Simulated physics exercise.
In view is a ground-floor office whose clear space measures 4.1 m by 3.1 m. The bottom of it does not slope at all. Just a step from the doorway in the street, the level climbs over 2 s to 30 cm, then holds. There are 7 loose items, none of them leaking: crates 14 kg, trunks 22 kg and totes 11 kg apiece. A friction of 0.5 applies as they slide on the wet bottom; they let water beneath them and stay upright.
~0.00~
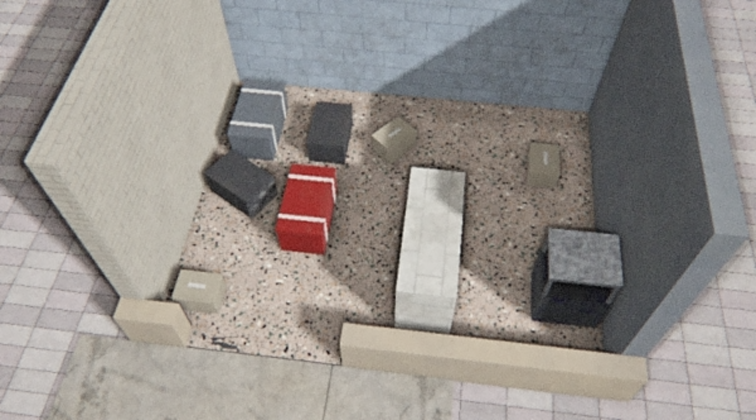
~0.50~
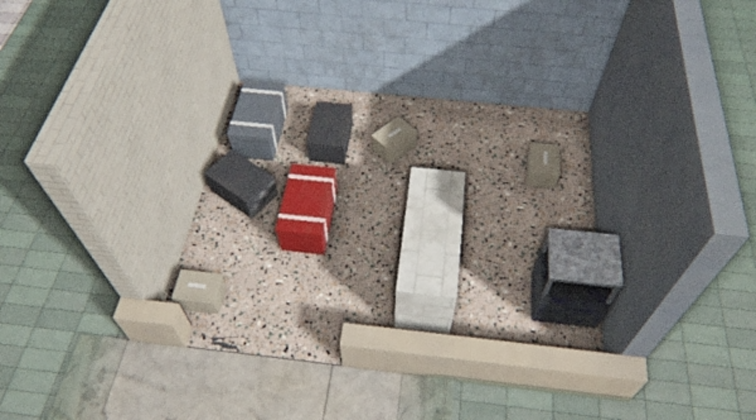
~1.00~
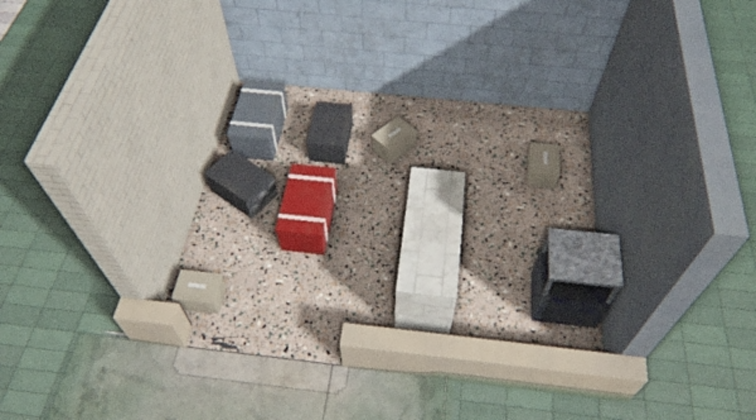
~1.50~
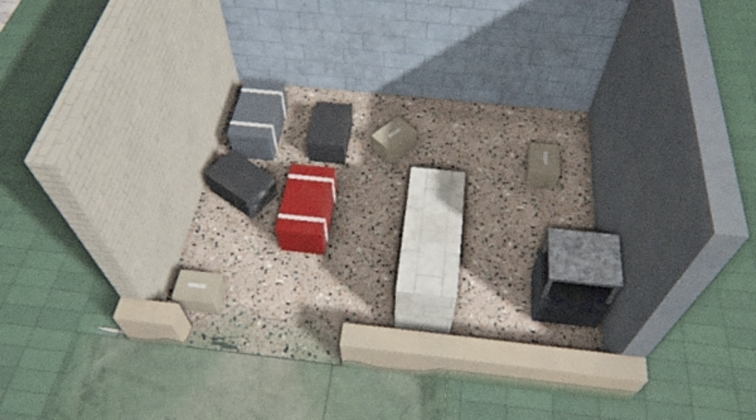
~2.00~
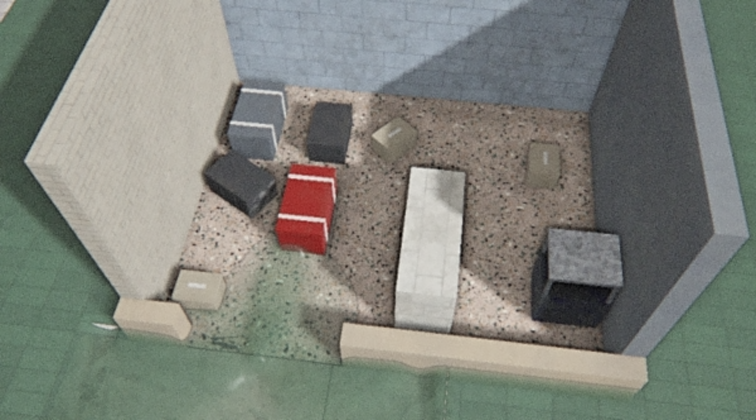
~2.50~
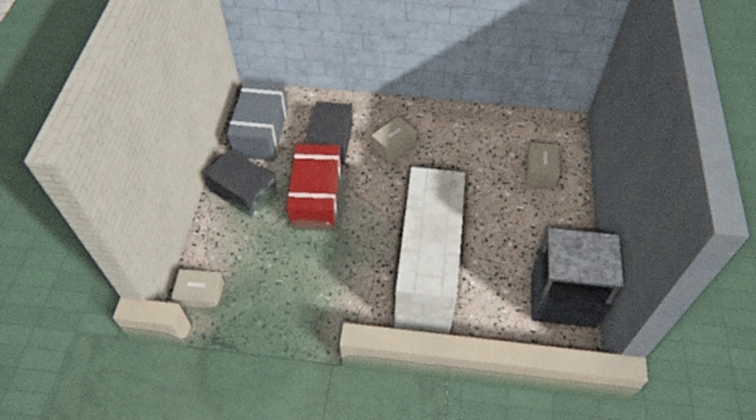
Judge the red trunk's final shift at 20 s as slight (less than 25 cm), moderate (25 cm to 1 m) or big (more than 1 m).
Looks like it will be displaced a long way.
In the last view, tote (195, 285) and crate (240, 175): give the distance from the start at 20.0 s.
First 80 cm, then 100 cm.
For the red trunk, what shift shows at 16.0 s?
200 cm or so by then.
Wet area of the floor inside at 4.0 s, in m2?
I'd put it close to 9.0 m2.
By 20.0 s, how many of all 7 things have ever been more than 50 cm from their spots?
7.
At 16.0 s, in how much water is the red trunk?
33 cm, roughly.
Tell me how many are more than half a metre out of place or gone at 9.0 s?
My count gives 7.
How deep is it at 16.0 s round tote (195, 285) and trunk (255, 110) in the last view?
Around 28 cm and 32 cm.
After 4.0 s the red trunk is near (350, 135), 0.9 m from its start, afloat; 6 afloat.
After 9.0 s the red trunk is near (509, 218), 1.9 m from its start, afloat; 7 afloat.
After 16.0 s the red trunk is near (509, 210), 1.9 m from its start, afloat; 7 afloat.
After 20.0 s the red trunk is near (505, 209), 1.9 m from its start, afloat; 7 afloat.
